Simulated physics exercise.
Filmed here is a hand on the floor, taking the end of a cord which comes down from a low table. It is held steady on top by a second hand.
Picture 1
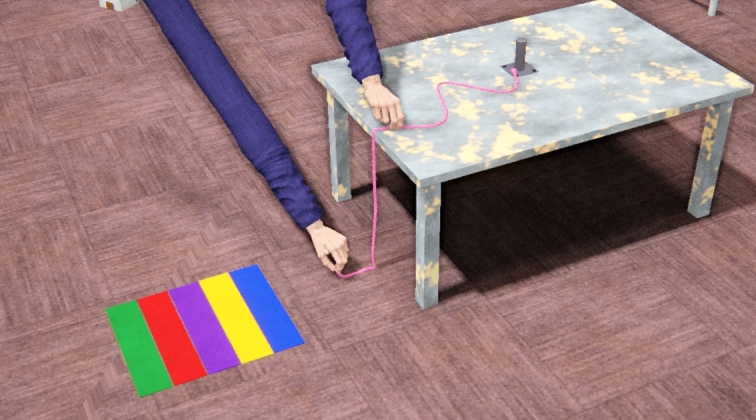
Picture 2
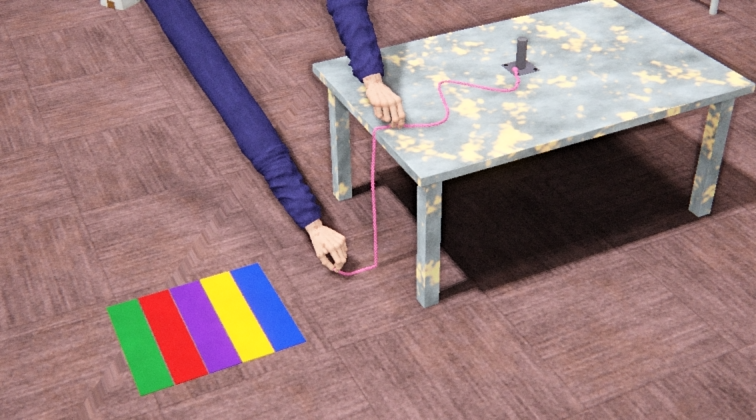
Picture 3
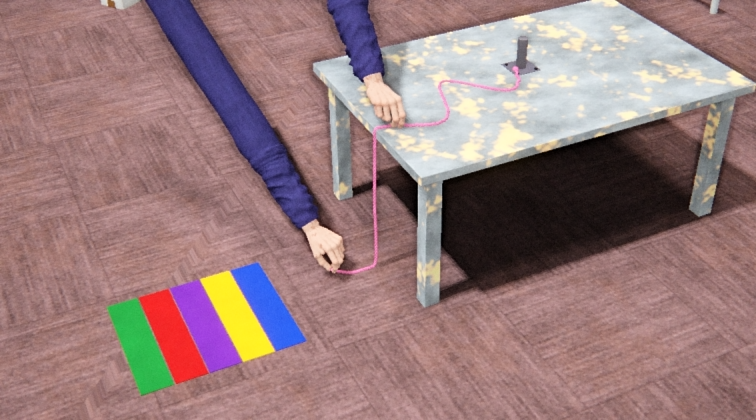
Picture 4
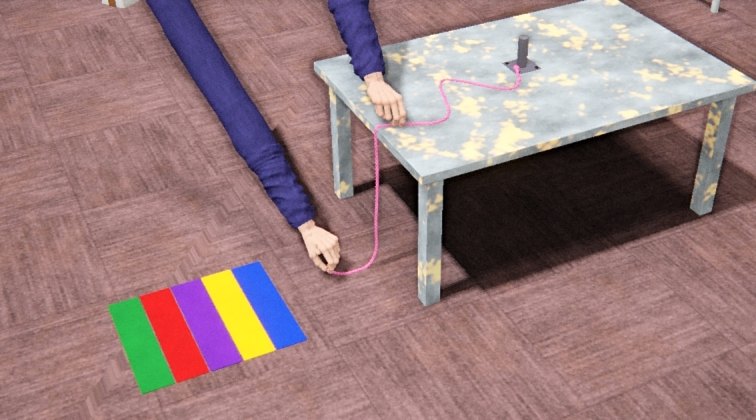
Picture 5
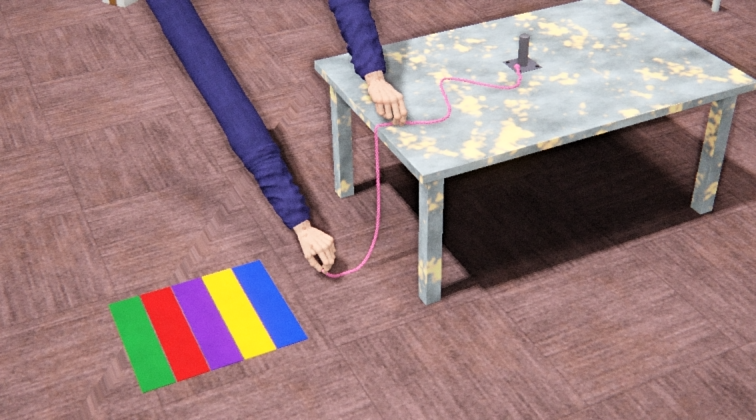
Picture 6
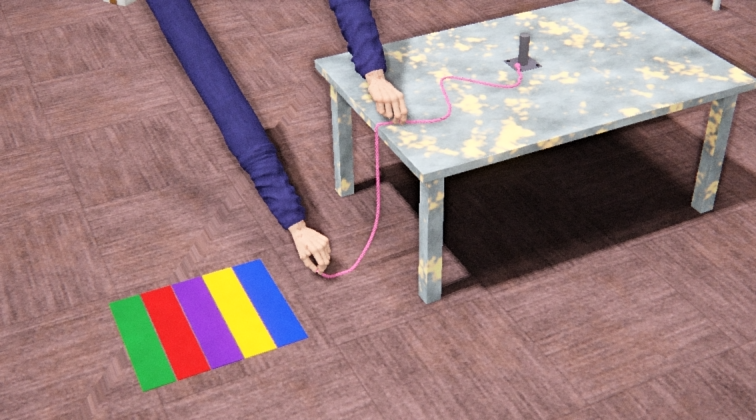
On a brown floor beside a low table, a blue-sleeved hand holding a pink cord's end shifts slightly left near coloured stripes.
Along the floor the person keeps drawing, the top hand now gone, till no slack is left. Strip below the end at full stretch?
Green.
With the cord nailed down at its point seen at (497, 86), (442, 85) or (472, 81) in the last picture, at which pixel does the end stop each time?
About (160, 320), (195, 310) and (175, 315).
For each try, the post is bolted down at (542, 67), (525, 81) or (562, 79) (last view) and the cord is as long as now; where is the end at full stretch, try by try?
First (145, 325), then (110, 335), and last (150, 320).
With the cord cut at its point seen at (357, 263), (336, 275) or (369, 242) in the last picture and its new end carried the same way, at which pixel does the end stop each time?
I'd expect it near (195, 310) on the first try, near (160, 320) on the second and near (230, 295) on the third.
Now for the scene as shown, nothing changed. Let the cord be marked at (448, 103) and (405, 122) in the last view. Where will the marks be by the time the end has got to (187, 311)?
Roughly (384, 117) for the first and (355, 177) for the second.
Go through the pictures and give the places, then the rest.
The first picture shows end (336, 270); blue (281, 332); yellow (249, 343); purple (217, 353); red (183, 364); green (149, 375).
The second picture shows end (335, 269); cord through (517, 85) (452, 82) (448, 113) (385, 127) (373, 189) (376, 250).
The third picture shows end (332, 269).
The fourth picture shows end (328, 270); cord through (518, 84) (454, 80) (449, 111) (387, 126) (377, 187) (376, 248).
The fifth picture shows end (323, 270).
The sixth picture shows end (318, 271); cord through (519, 81) (455, 78) (450, 109) (388, 123) (378, 185) (367, 247).
Soon after, end near (187, 311); over purple.
Then, end near (152, 322); over green.
At full stretch, end near (131, 328); over green. The end stops over the green strip.
